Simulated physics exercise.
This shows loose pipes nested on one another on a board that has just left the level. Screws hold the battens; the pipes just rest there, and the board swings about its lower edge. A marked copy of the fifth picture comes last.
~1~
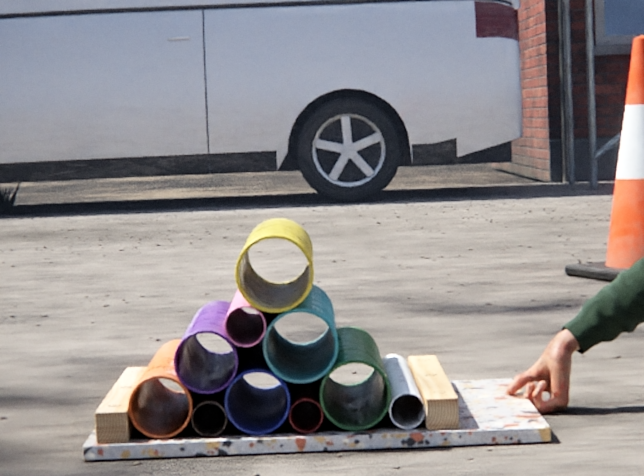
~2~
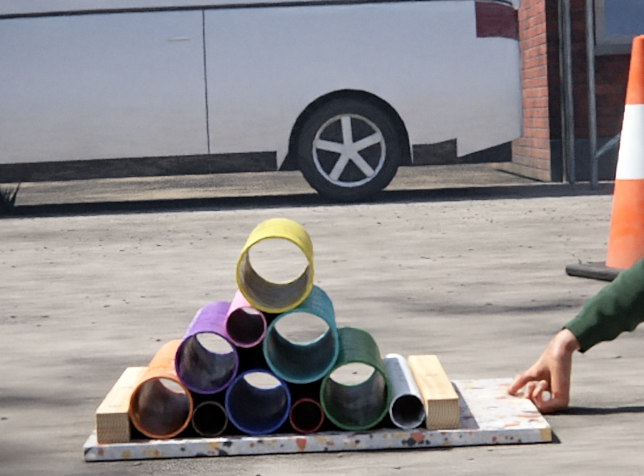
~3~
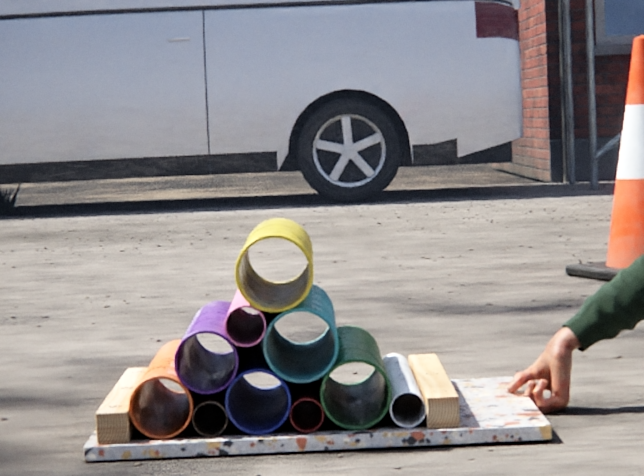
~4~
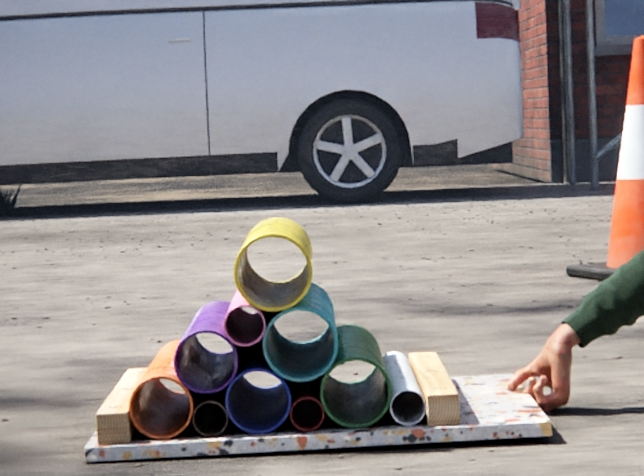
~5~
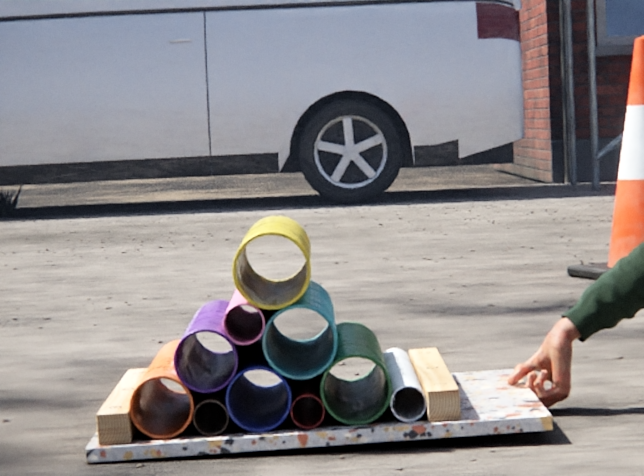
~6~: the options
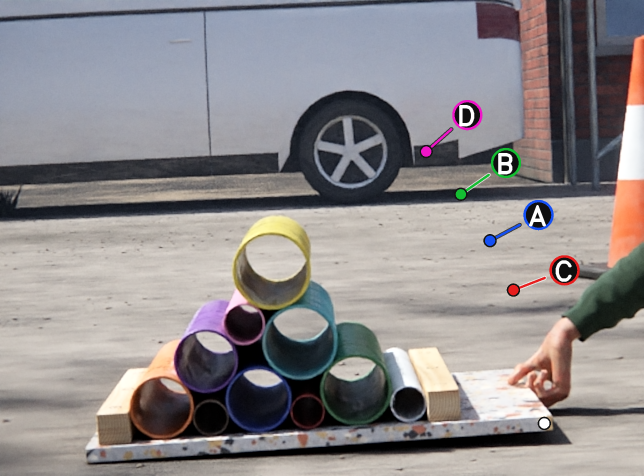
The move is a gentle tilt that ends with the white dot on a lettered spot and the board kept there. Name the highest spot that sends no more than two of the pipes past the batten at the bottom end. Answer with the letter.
Stop at D.
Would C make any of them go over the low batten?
No.
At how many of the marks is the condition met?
Four of the four.
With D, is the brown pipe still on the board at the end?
The brown pipe: Yes.
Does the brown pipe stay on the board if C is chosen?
Yes.
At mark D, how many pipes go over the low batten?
It comes to one.
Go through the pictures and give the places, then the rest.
Red pipe (306, 416); green pipe (355, 395); white pipe (407, 410), in the first frame.
White pipe (408, 411); purple pipe (206, 362), in the second frame.
Board (316, 401); white pipe (408, 410); yellow pipe (275, 273), in the third frame.
Board (317, 400); orange pipe (161, 407); brown pipe (211, 419), in the fourth frame.
Board (317, 397); orange pipe (161, 407); brown pipe (211, 417), in the fifth frame.
On the copy, A at (490, 241); B at (461, 194); C at (513, 290); D at (426, 152); the white dot at (544, 423).
On D. First, board at 21°.
Then, board at 39°.
Finally, board at 39°, one over the low batten (yellow).
By contrast, A none over the low batten; B one over the low batten (yellow); C none over the low batten.
